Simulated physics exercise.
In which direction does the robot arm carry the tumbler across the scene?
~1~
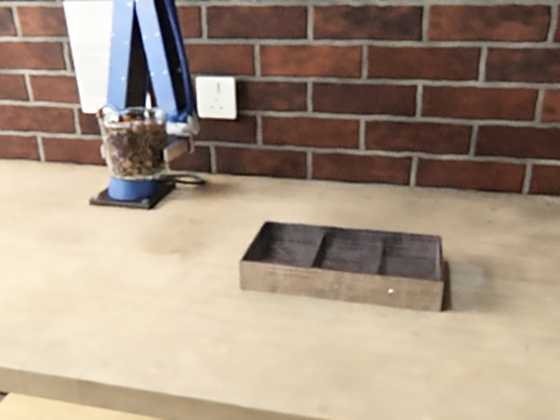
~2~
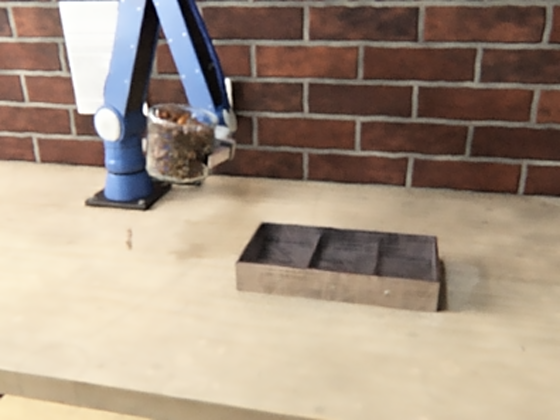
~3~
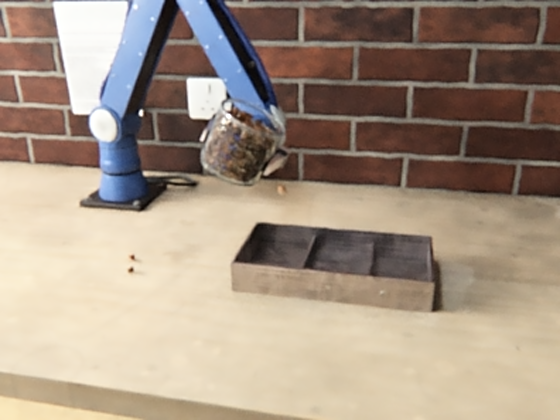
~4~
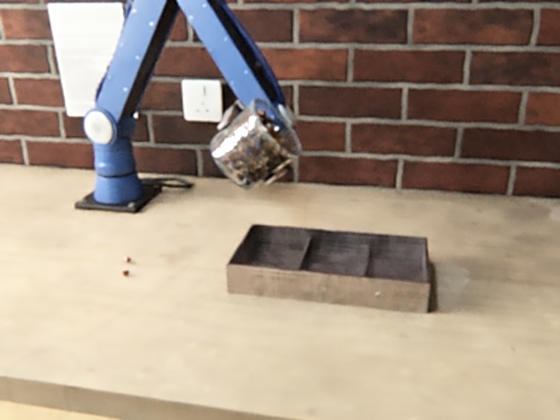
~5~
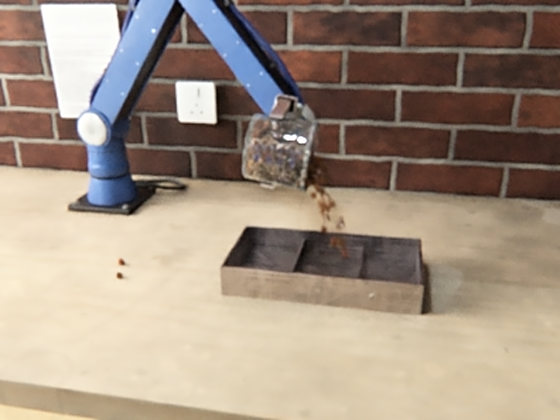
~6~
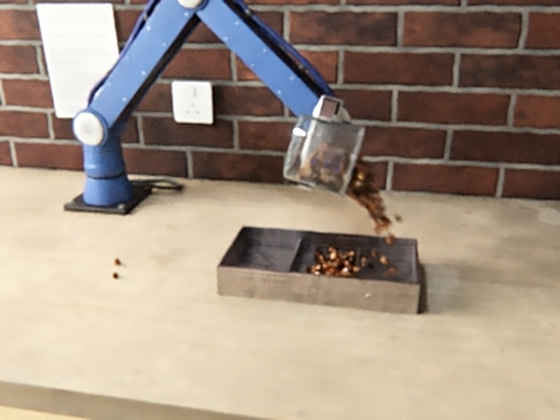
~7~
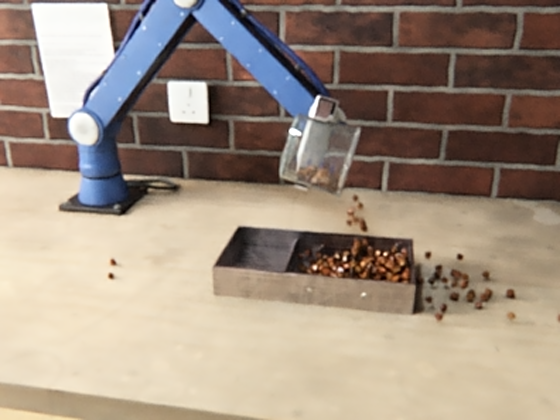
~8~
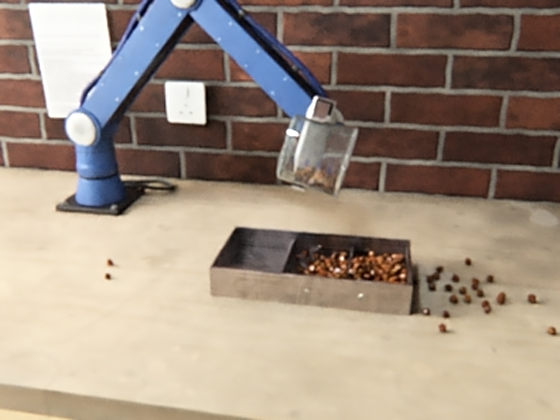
The arm carries the tumbler to the right, from near its own base towards the divided box.
To begin with, a blue robot arm holds a clear tumbler full of brown pellets near a brick wall, with a low, divided box on the table to the right. The arm swings the tumbler to the right and starts tilting it, and a couple of pellets drop onto the table. As it nears the box, the tumbler tips further and pellets pour into the middle part. It moves on, and the stream fills the right-hand part too, with some pellets scattering beyond the box. Finally the arm stops, leaving the left part looking empty and a few pellets in the tumbler.
